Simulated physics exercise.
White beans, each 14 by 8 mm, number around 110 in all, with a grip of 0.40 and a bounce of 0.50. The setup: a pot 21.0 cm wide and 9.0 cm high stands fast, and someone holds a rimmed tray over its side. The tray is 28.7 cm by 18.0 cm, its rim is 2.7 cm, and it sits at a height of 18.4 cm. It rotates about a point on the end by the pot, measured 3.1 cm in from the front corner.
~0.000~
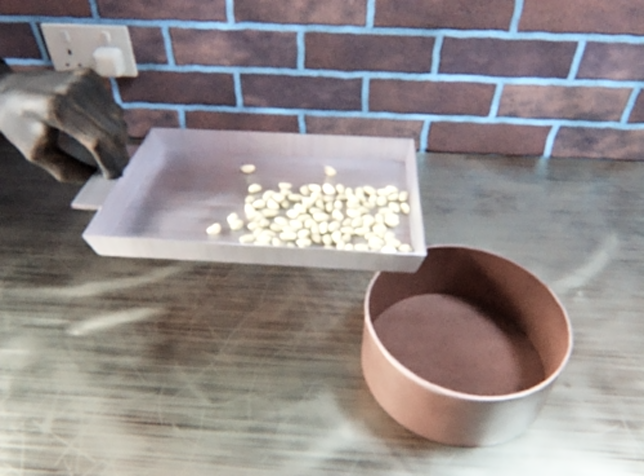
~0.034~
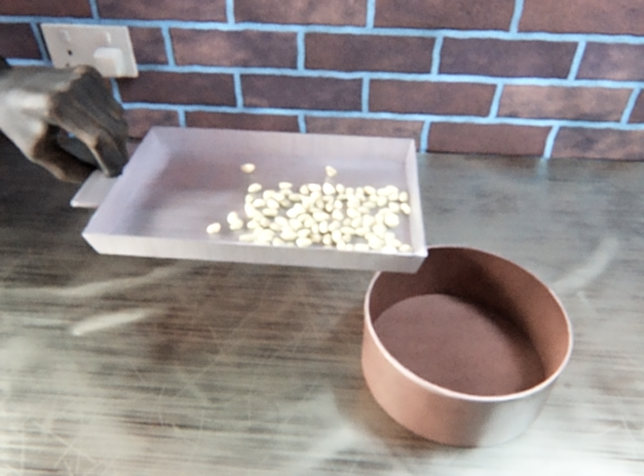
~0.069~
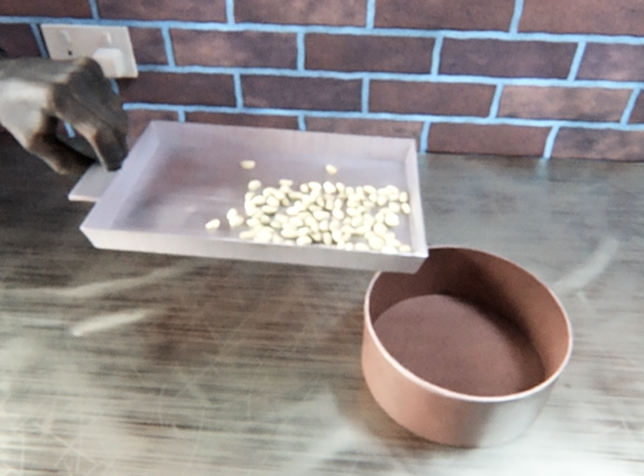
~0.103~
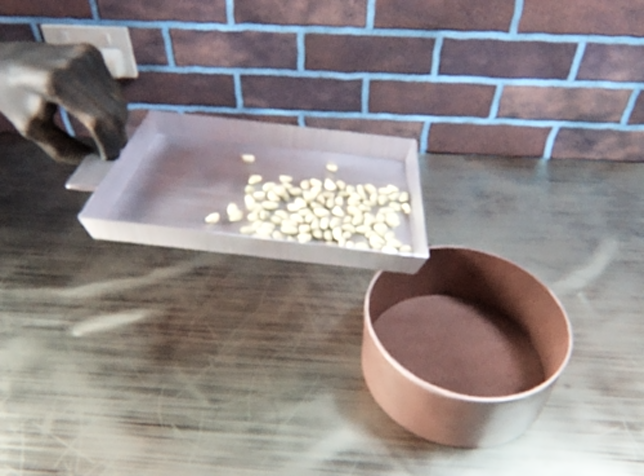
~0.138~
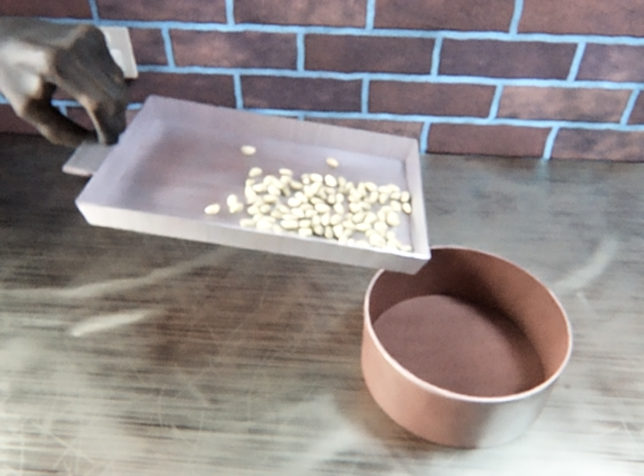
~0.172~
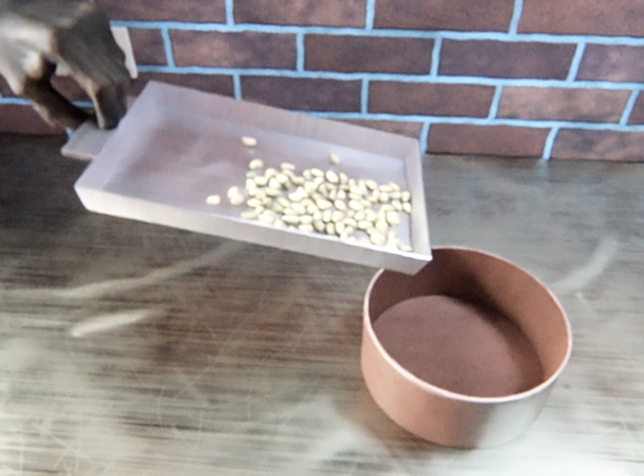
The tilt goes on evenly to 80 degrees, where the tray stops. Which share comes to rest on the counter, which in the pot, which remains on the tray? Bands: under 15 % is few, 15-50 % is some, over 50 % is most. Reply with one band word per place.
Counter few, pot some, tray most.
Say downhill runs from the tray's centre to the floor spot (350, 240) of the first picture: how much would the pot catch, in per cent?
Near 70 percent, give or take.
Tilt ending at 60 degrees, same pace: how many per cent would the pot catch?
Around 5 per cent, then.
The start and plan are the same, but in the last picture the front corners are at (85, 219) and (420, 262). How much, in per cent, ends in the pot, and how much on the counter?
Final per cent - pot 40, counter 40.
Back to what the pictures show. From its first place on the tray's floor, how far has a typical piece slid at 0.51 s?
4 cm.
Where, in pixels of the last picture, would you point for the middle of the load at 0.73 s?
Load centre est.: (416, 214) px.
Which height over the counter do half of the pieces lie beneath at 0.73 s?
Roughly 20 cm.
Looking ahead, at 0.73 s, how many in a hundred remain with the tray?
About 100 per cent.
Then, at 0.51 s, tilt 45 degrees; the tray holds 100 %, the pot 0 %.
After 0.73 s, tilt 67 degrees; the tray holds 100 %, the pot 0 %.
After 1.07 s, tilt 80 degrees; the tray holds 70 %, the pot 10 %.
By 2.0 s all is still; counter 0 %, pot 40 %, tray 55 %.
